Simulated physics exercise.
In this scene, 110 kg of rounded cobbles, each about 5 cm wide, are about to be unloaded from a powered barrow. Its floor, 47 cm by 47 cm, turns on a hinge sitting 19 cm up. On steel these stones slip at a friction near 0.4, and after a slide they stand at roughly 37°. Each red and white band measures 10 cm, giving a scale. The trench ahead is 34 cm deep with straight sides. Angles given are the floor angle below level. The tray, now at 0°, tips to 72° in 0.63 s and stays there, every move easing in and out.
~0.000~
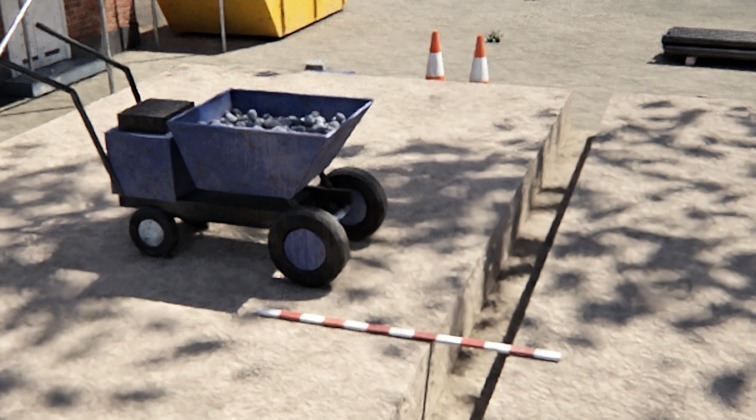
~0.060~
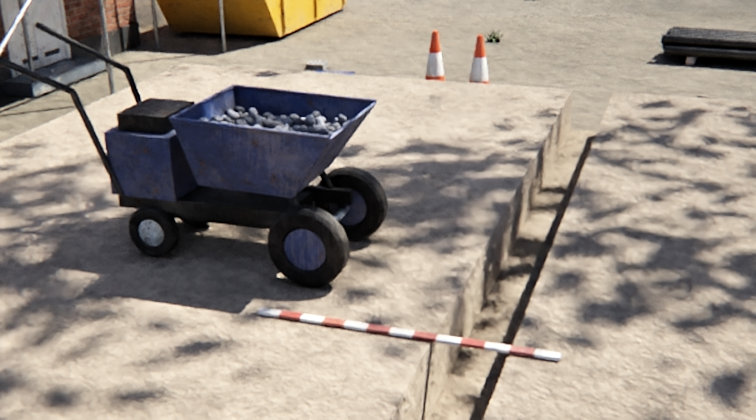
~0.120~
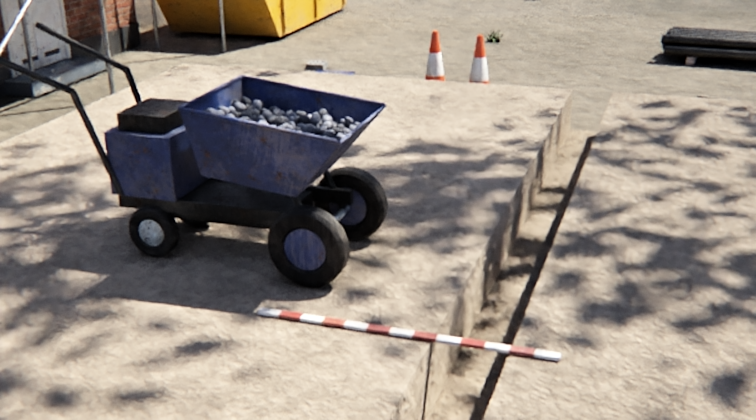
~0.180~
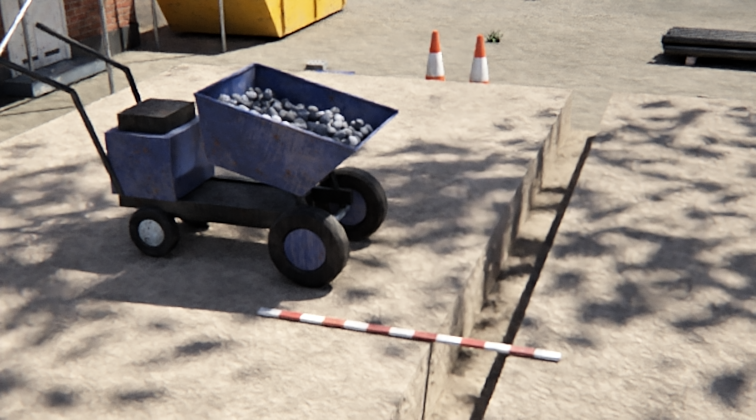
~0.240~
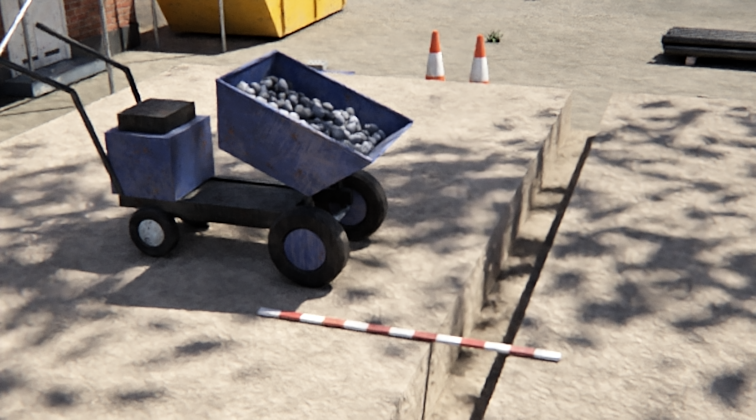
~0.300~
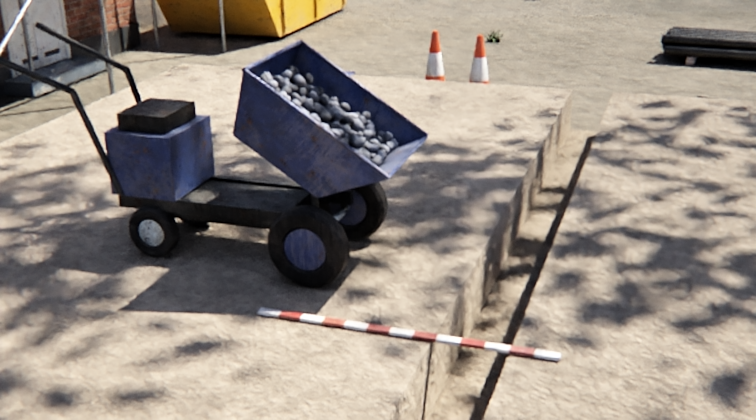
The blue tray of a small four-wheeled barrow, loaded with grey stones, tilted steadily steeper, its back end rising and its front lip dipping toward the right, while the wheels stayed still beside a narrow trench.
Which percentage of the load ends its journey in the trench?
Roughly 87 per cent.
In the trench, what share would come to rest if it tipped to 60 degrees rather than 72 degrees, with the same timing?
Roughly 45 percent.
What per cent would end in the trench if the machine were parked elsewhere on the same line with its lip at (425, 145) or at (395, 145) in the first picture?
From the first spot near 10, from the second near 30 per cent.
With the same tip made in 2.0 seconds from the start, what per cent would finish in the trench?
I'd put it at some 95 in a hundred.
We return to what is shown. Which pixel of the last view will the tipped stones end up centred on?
Somewhere around (503, 329) in the last picture.
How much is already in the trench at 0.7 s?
Approx. 20 % of the load.
After 0.5 s the floor is at 60°; 100 % in the tray; the foremost stones are at (408, 205).
After 0.7 s the floor is at 72°; 75 % in the tray, 4 % short of the trench, 22 % in the trench; the foremost stones are at (512, 297).
After 1.1 s the floor is at 72°; 22 % in the tray, 4 % short of the trench, 64 % in the trench, 10 % past the trench; the foremost stones are at (668, 306).
After 3.0 s the floor is at 72°; 0 % in the tray, 3 % short of the trench, 87 % in the trench, 11 % past the trench; the foremost stones are past the picture's edge.
